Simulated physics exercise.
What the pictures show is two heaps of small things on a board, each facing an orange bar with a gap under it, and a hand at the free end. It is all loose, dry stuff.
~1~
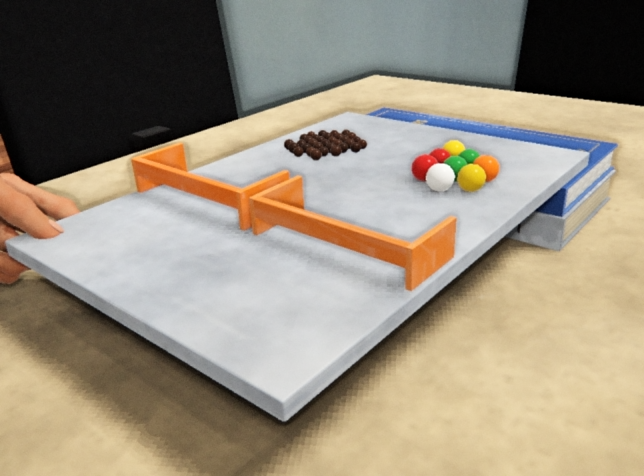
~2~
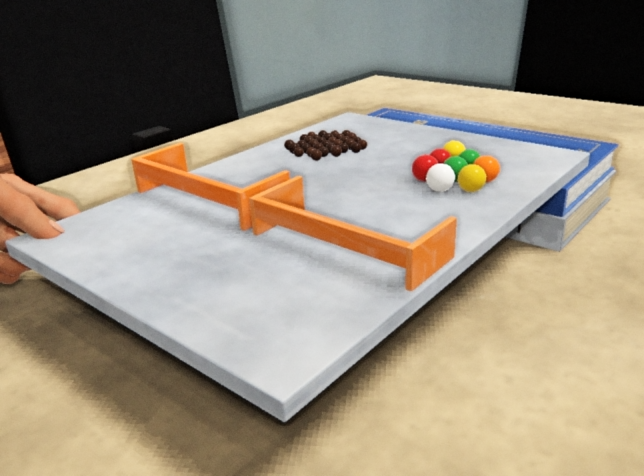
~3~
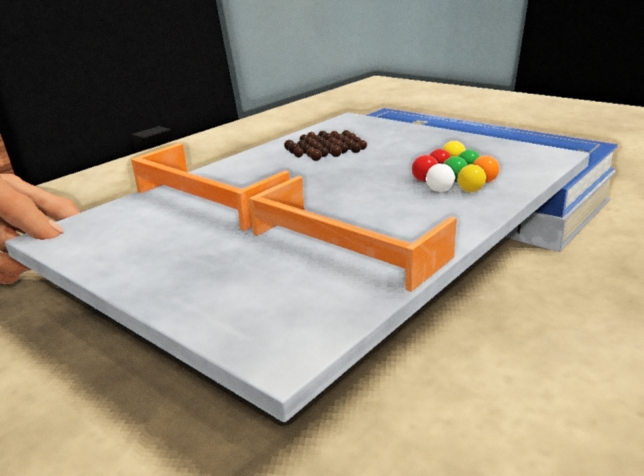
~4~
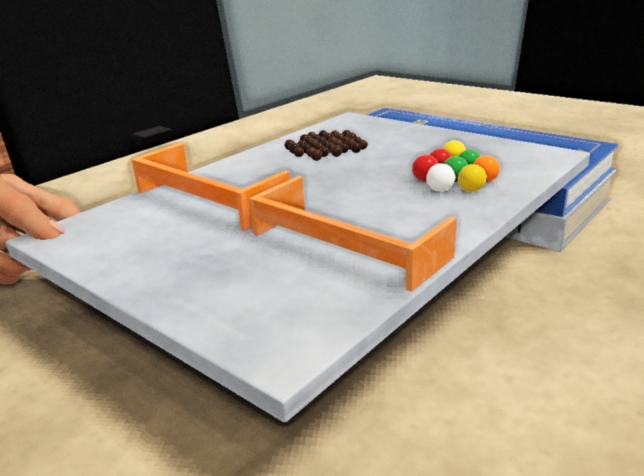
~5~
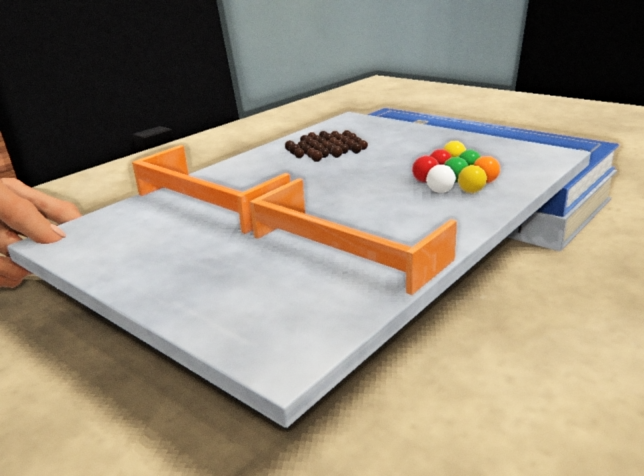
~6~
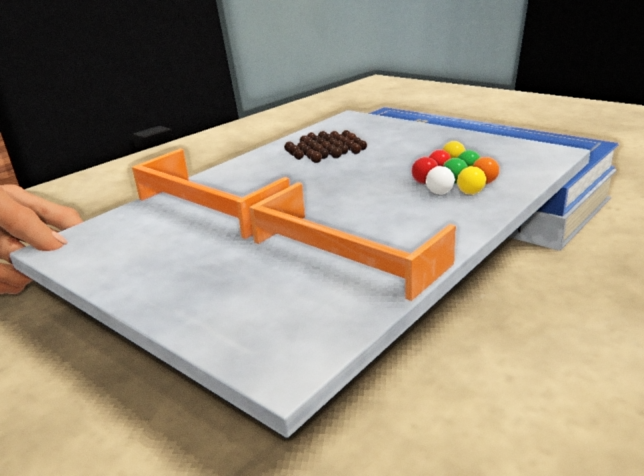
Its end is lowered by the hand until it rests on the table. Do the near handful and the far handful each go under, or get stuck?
Near handful: Stuck. Far handful: Under.
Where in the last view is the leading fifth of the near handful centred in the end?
Look near (346, 287) in the last frame.
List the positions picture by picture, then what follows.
The first picture shows held end of the board near (283, 390), level; book pile near (455, 152), low, a small part of the board's length; near handful near (455, 169), a few gumballs; far handful near (326, 145), some chocolate balls; near gate near (326, 229), its slot lower than a piece; far gate near (185, 182), its slot higher than a piece.
The second picture shows held end of the board near (283, 391), level; far handful near (326, 145).
The third picture shows held end of the board near (283, 391), level; near handful near (455, 170).
The fourth picture shows held end of the board near (283, 391), level; far handful near (326, 145).
The fifth picture shows held end of the board near (284, 396), level; near handful near (456, 170).
The sixth picture shows held end of the board near (285, 406), down by 2°; book pile near (456, 151); near handful near (455, 171), not moving; far handful near (326, 146), not moving; near gate near (326, 239); far gate near (186, 190).
Then, 0.30 s on from there, board sloping at 6°; near handful on its way down; far handful where it was.
Then, 0.63 s on from there, board resting at 10°; near handful on its way down; far handful on its way down.
Then, 1.01 s on from there, board resting at 10°; near handful has reached its gate; far handful the whole lot past its gate.
In the end, board resting at 10°; near handful gathered behind its gate; far handful the whole lot past its gate.
